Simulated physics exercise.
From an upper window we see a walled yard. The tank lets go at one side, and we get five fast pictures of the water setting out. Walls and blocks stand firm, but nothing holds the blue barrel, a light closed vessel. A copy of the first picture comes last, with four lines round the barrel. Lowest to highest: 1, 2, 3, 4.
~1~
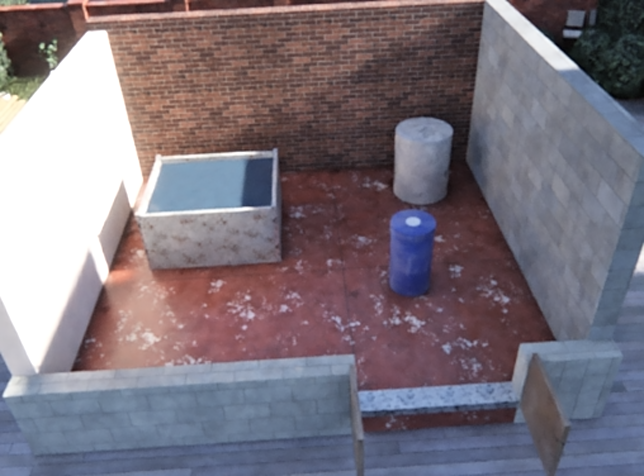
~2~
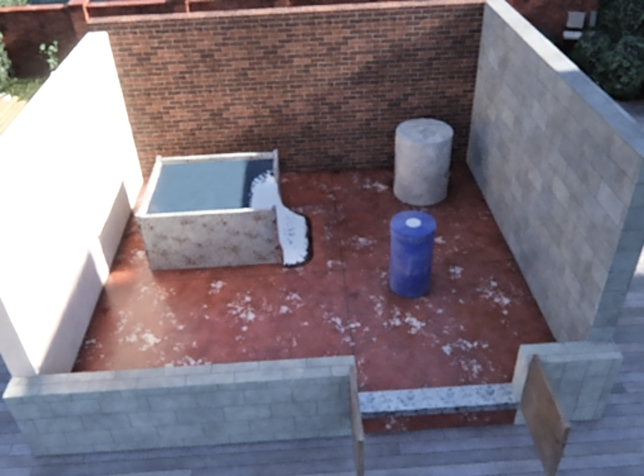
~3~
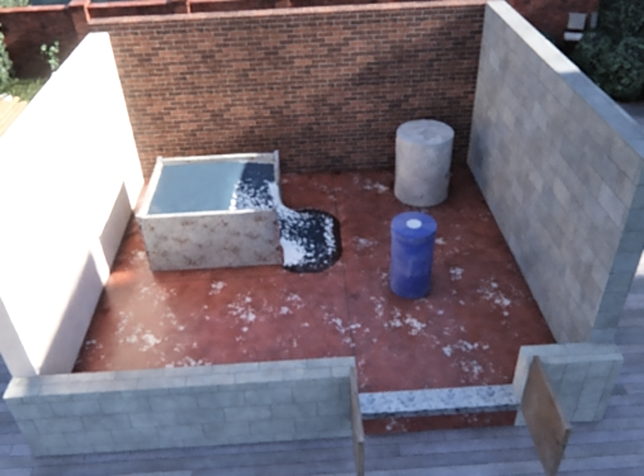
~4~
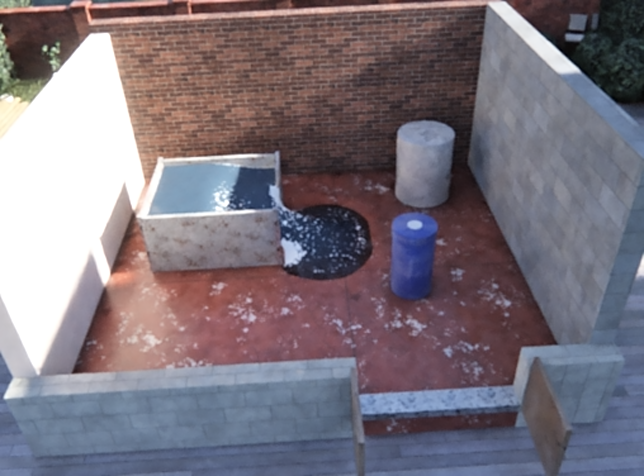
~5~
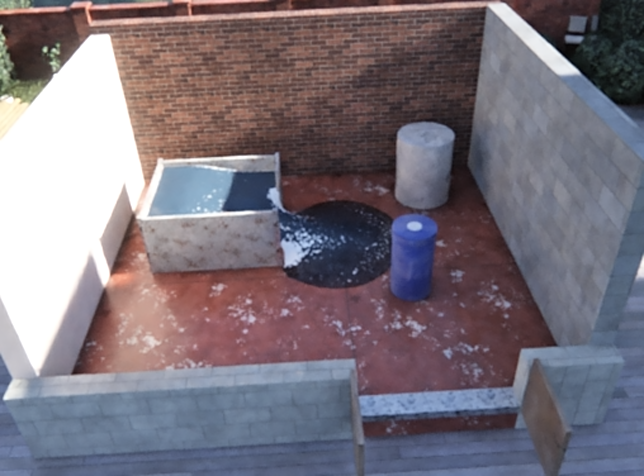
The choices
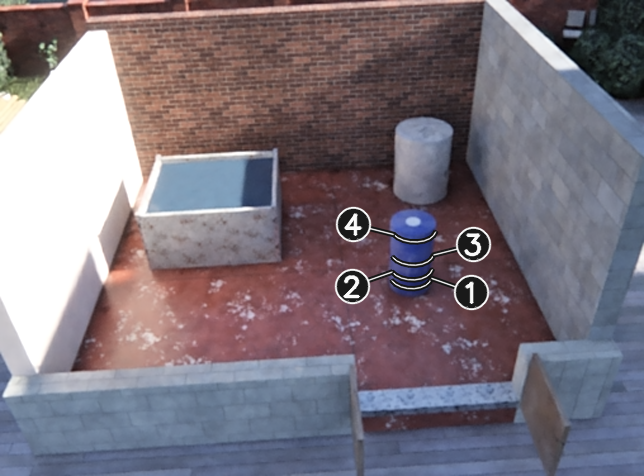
Water pours from the raised tank's right side and spreads across the red floor toward the blue barrel.
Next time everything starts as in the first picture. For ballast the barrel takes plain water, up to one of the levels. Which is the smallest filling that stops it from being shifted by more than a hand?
Take 3.
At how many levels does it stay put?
Two.
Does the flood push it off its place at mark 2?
Yes, that goes wrong.
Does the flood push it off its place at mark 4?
No, not at all.
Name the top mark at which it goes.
Mark 2.
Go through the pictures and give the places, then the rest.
In the first picture, lid of the blue barrel at (413, 222); tank full, its middle at (213, 186); open gate at (437, 353).
In the second picture, 2 % of the ground wet, in view closest to the barrel at (302, 255).
In the third picture, 4 % of the ground wet, in view closest to the barrel at (327, 259).
In the fourth picture, 8 % of the ground wet, in view closest to the barrel at (349, 269).
In the fifth picture, lid of the blue barrel at (415, 227); 12 % of the ground wet, in view closest to the barrel at (384, 265).
On the marked copy, 1 at (414, 288); 2 at (414, 279); 3 at (415, 265); 4 at (417, 241); from the bottom up 1, 2, 3, 4.
If 1 is chosen, it is pushed about 3 times its own width away.
If 2 is chosen, it is pushed about its own width away.
If 3 is chosen, it does not move.
If 4 is chosen, it does not move.
